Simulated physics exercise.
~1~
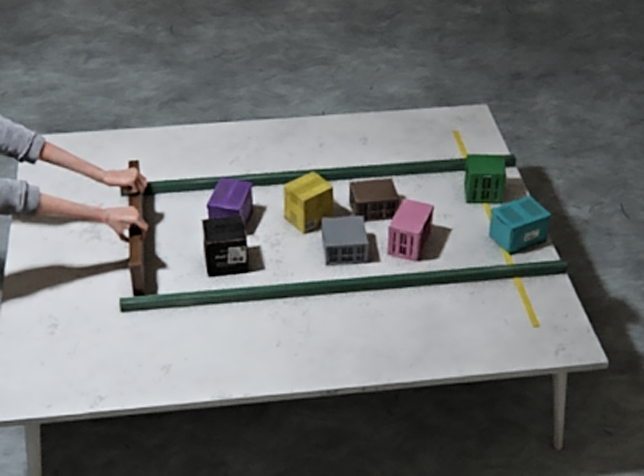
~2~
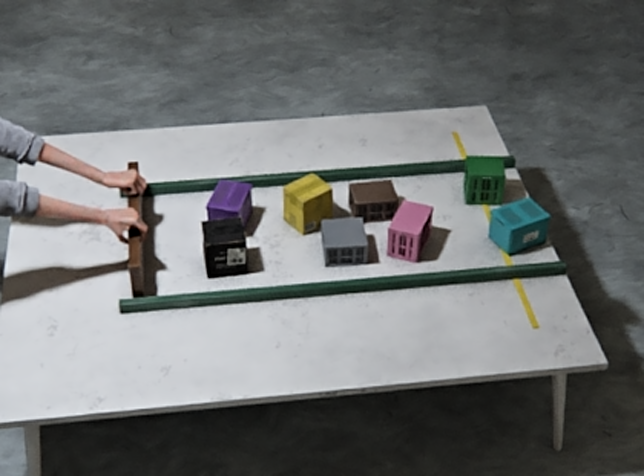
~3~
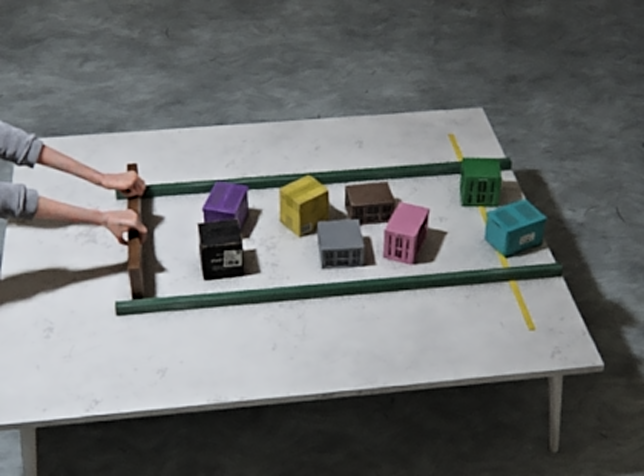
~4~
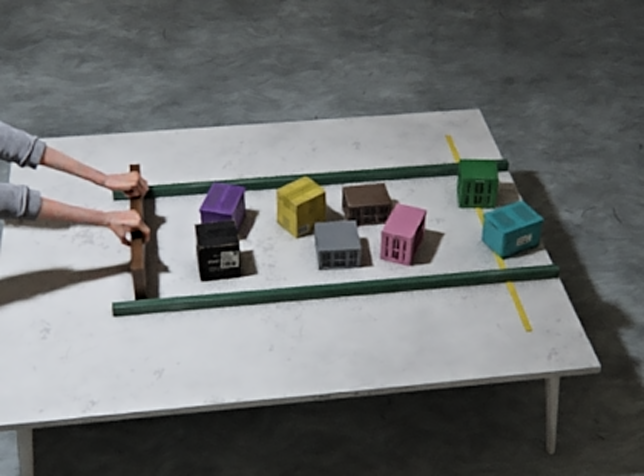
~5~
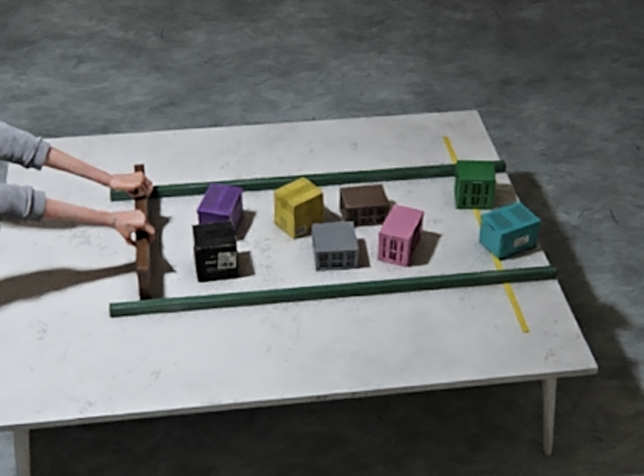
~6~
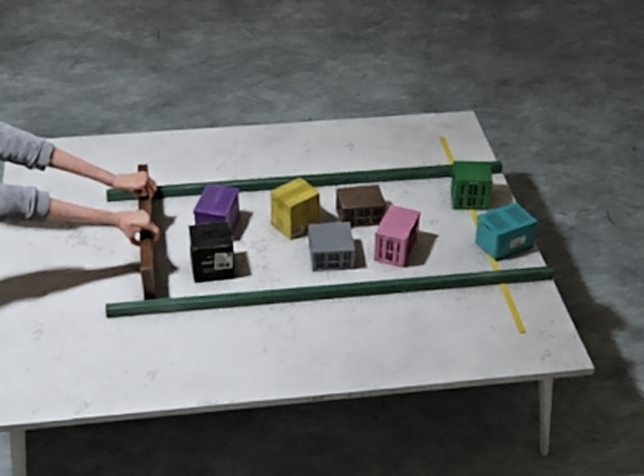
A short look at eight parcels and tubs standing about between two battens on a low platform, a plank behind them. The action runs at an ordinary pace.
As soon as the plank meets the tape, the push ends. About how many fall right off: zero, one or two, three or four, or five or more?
The number sent down is large, five or above.
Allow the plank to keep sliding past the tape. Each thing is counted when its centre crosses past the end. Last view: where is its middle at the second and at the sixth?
About (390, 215), then (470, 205).
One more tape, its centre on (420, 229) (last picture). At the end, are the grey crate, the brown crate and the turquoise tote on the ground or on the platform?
I'd say the grey crate stays aboard, the brown crate stays aboard and the turquoise tote gets knocked off.
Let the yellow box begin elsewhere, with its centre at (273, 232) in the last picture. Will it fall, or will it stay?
It is safe.
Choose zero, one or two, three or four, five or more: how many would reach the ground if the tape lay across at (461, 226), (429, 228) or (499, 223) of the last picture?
Taking the places in the order asked: 3 or 4, then 1 or 2, then at least five.
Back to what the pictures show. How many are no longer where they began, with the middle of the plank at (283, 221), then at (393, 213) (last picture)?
At that stage 5; at the next, 8.
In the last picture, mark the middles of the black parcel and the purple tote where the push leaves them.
I'd put one at around (508, 229) and the other at around (487, 191).
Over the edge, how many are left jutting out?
The answer comes to 0.
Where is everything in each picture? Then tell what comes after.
Turquoise tote (519, 225); green crate (485, 179); pink crate (411, 230); plank (137, 228); tape (492, 218), in the first frame.
Green crate (484, 180); grey crate (344, 242), in the second frame.
Pink crate (406, 233); yellow box (304, 206), in the third frame.
Turquoise tote (512, 230); plank (138, 232), in the fourth frame.
Green crate (475, 185); purple tote (221, 214), in the fifth frame.
Turquoise tote (505, 232); green crate (471, 185); pink crate (397, 236); plank (146, 232); tape (478, 224), in the sixth frame.
Soon after, none off yet; turquoise tote at rest near (505, 232); green crate at rest near (471, 185); pink crate at rest near (397, 236).
Then, none off yet; turquoise tote moved a little near (514, 232); green crate moved a little near (490, 183); pink crate moved about its own width near (470, 229).
At rest, the number that fall off is five or more; fallen, yellow box, grey crate, brown crate, pink crate, green crate and turquoise tote.
